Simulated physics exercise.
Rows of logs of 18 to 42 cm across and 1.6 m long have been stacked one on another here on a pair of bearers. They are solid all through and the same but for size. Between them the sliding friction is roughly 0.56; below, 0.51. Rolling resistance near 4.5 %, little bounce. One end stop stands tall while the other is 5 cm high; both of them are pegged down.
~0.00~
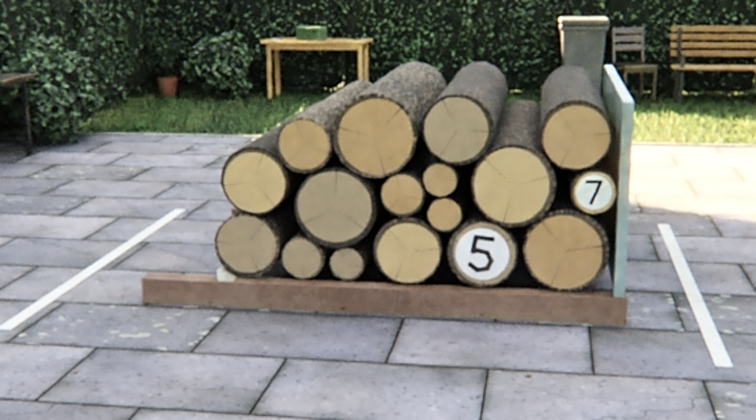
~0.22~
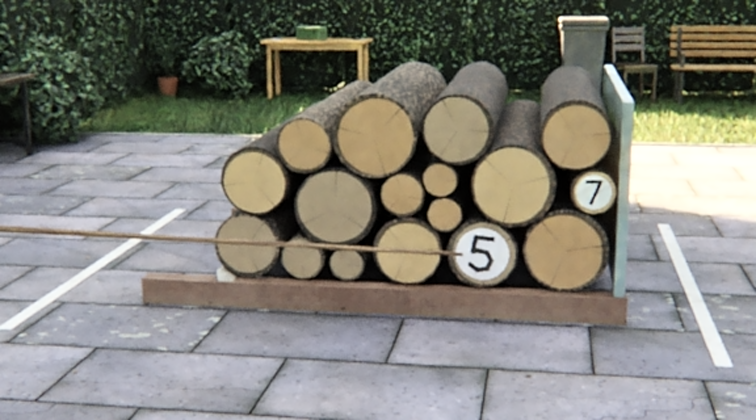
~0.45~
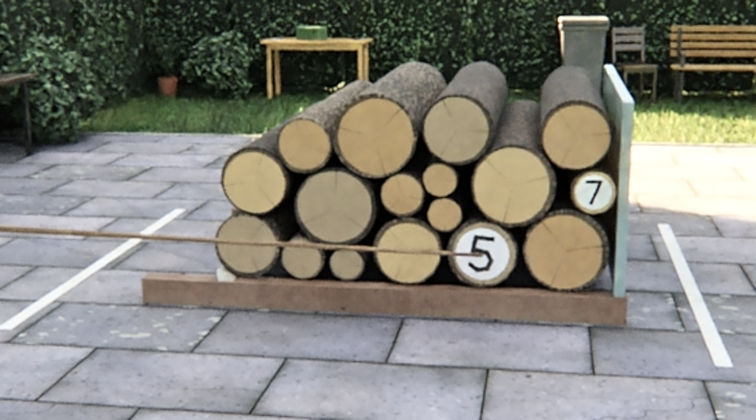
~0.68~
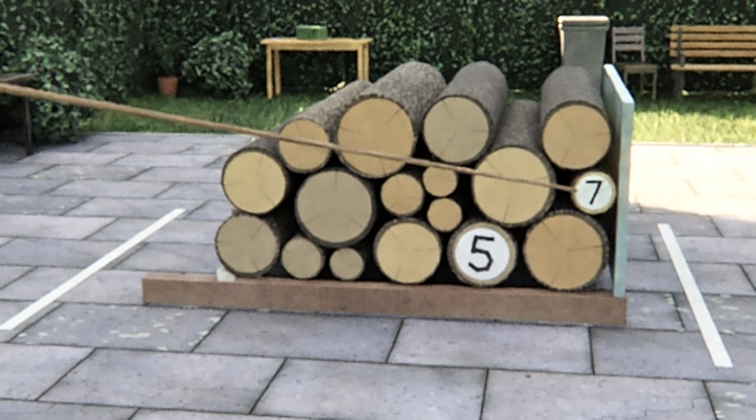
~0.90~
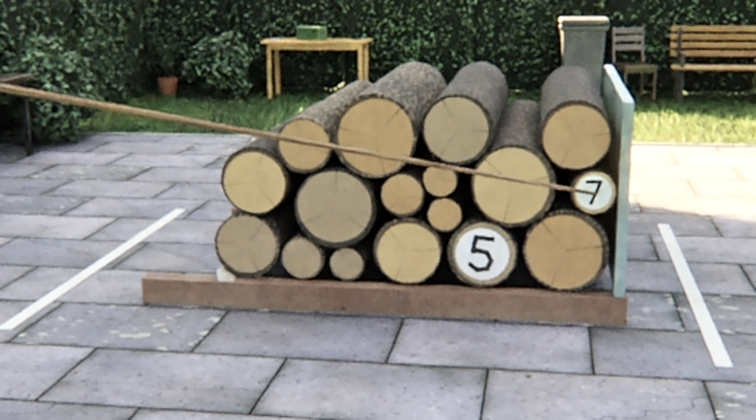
Stacked logs sitting still on a paved patio as a thin stick points to a lower numbered log, then a smaller one at right.
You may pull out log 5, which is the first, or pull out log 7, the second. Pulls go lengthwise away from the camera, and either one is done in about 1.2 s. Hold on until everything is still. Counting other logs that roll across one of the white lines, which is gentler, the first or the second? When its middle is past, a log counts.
The second.
First choice, 2.39 s in, 5 now displaced over 15 cm; not one across the white lines; the one last seen at (254, 181) 45 cm left and 34 cm down.
First choice, at rest by 5.8 s, 5 moved over 15 cm; 1 across the left white line; the one last seen at (254, 181) rolled far off to the left; top of the pile 1.1 m high, from 1.1 m.
Second choice, 1.48 s in, 0 now displaced over 15 cm; not one across the white lines.
Second choice, at rest by 1.7 s, 0 moved over 15 cm; not one across the white lines; top of the pile 1.1 m high, from 1.1 m.
